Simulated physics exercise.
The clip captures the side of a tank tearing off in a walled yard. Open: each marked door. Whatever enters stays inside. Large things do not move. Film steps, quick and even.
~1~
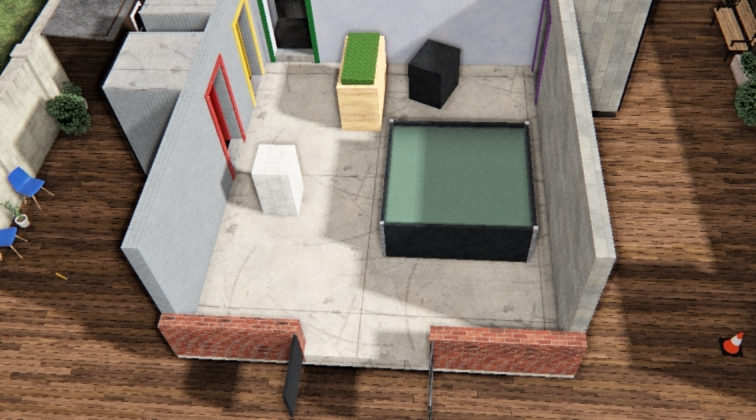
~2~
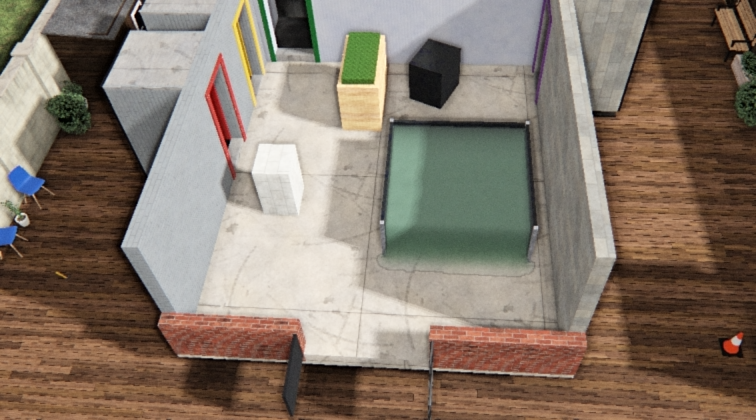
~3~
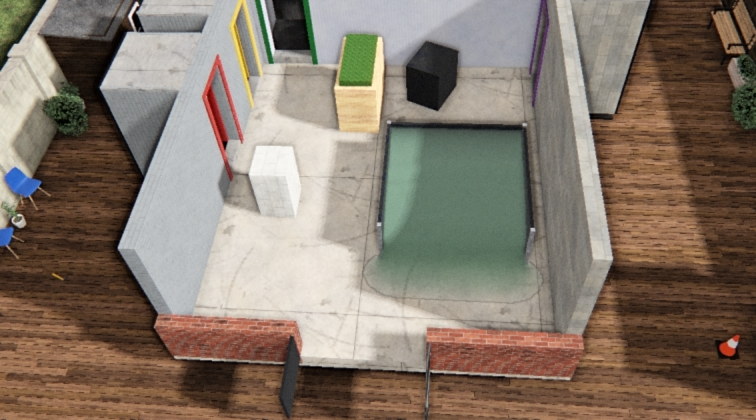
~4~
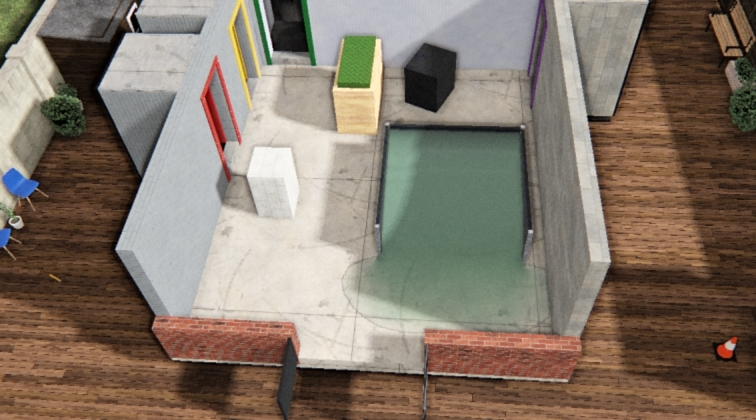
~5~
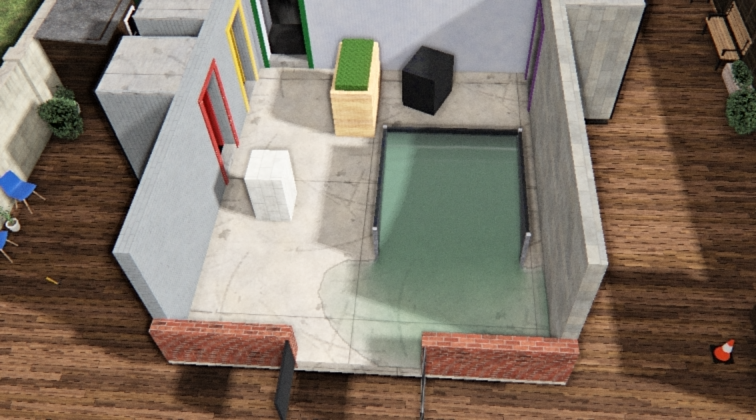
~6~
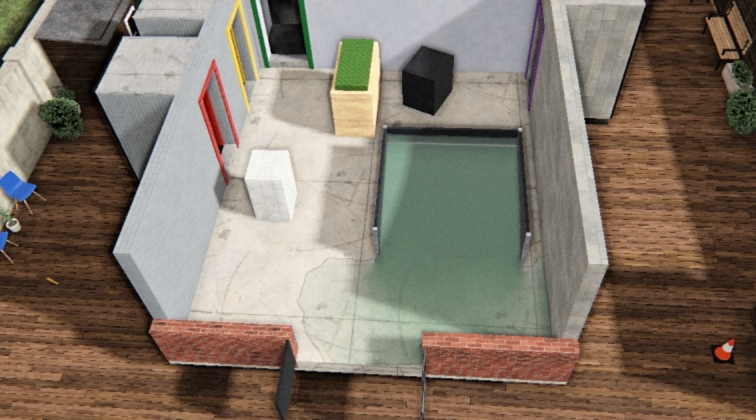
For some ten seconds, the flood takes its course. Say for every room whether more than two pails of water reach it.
Result: The red door does not go over two buckets; the yellow door goes over two buckets; the purple door goes over two buckets; the green door does not go over two buckets.
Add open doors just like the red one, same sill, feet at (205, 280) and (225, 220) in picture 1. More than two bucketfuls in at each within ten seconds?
Order as asked: Gets beyond it, remains below.
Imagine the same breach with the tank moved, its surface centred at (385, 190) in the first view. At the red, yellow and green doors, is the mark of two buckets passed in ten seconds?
As I see it, the red door remains below, the yellow door remains below and the green door remains below.
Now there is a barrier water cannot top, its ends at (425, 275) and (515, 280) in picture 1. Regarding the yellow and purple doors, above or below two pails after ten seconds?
In turn: The yellow door stays shy of it; the purple door stays shy of it.
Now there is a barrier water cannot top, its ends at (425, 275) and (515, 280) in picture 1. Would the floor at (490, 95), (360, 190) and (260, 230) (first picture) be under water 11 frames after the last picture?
In that order: Not flooded, dry, no water.
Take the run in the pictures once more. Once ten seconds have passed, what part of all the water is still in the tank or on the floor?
My reckoning gives about 54 %.
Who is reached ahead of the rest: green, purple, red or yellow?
The one in purple.
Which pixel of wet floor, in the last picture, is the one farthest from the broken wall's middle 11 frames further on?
The wet edge reaches furthest near (183, 341).
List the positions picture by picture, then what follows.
The first picture shows still water in the water tank at (458, 174).
In the second picture, water pours out at (456, 248) and has run to (380, 257).
In the third picture, water pours out at (453, 250) and has run to (369, 273).
In the fourth picture, the front is at (351, 292), out from the gap at (451, 253).
In the fifth picture, the front is at (328, 312), out from the gap at (449, 256).
In the sixth picture, water pours out at (449, 256) and has run to a hidden place.
A moment on, water covers 25 % of the floor; the red door not reached, the yellow door not reached, the purple door not reached, the green door not reached.
Next, water covers 25 % of the floor; the red door not reached, the yellow door not reached, the purple door not reached, the green door not reached.
Then, water covers 45 % of the floor; the red door not reached, the yellow door not reached, the purple door wet at the sill, nothing in, the green door not reached.
Later, water covers 75 % of the floor; the red door wet at the sill, nothing in, the yellow door wet at the sill, nothing in, the purple door under two buckets in, the green door wet at the sill, nothing in.
In the end, water covers 95 % of the floor; the red door wet at the sill, nothing in, the yellow door over two buckets in, the purple door over two buckets in, the green door wet at the sill, nothing in.
